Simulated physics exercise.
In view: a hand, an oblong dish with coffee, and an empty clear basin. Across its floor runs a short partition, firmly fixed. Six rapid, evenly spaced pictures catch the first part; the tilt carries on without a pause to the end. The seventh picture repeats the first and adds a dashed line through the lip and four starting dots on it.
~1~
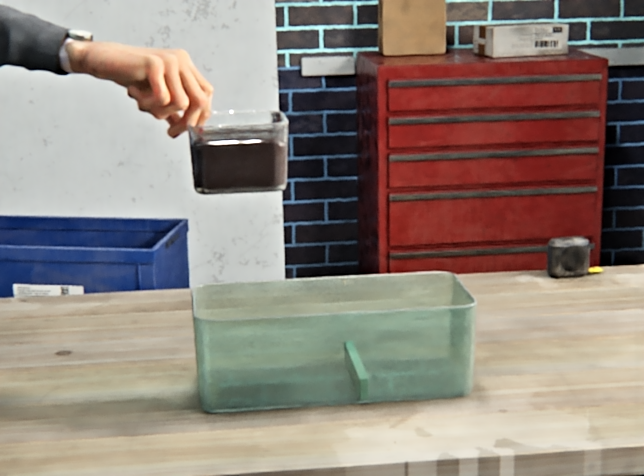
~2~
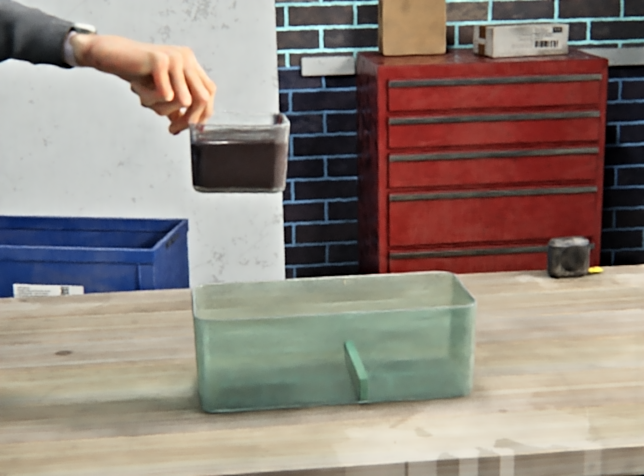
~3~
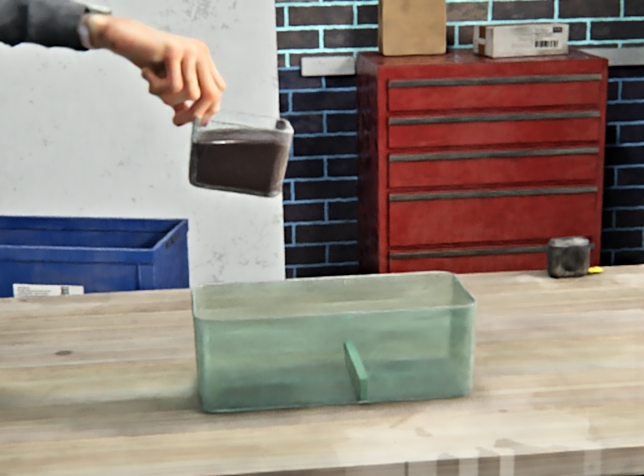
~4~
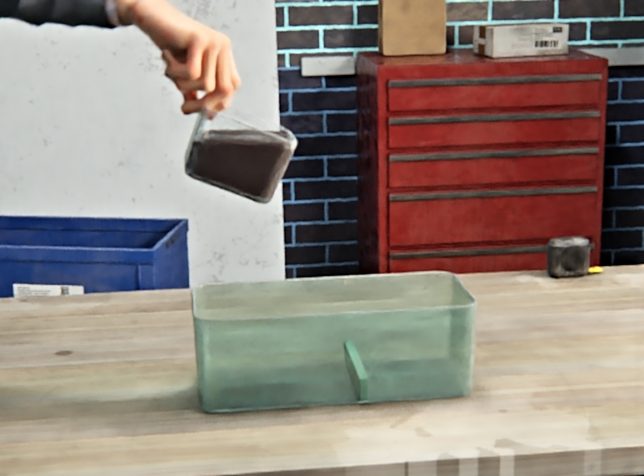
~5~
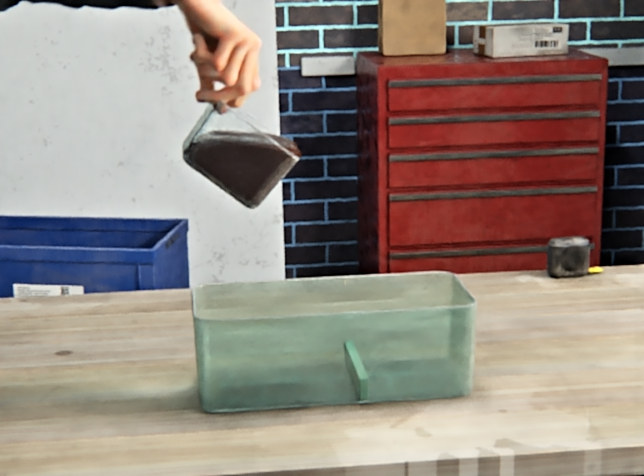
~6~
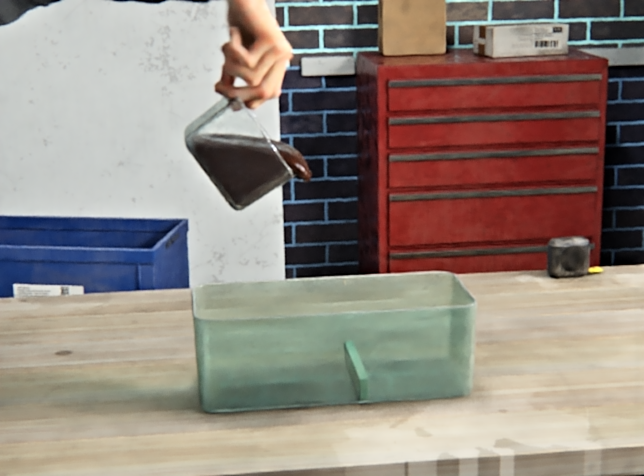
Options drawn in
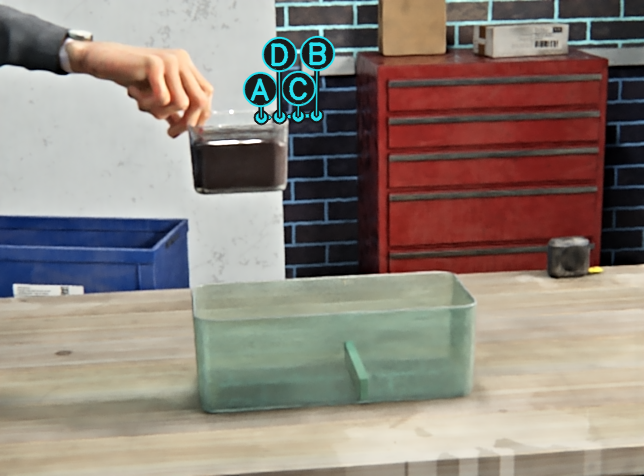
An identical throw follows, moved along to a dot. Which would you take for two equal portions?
Spot C.
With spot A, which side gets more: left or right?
More ends on the left.
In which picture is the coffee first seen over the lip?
Picture 5.
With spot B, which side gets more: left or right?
More ends on the right.
On the marked copy, A at (261, 117); B at (316, 115); C at (298, 116); D at (279, 116).
For spot A, about 75 % ends left of the wall and 19 % right of it; 5 % is lost outside.
For spot B, about 30 % ends left of the wall and 67 % right of it.
For spot C, about 52 % ends left of the wall and 45 % right of it.
For spot D, about 68 % ends left of the wall and 27 % right of it; 5 % is lost outside.
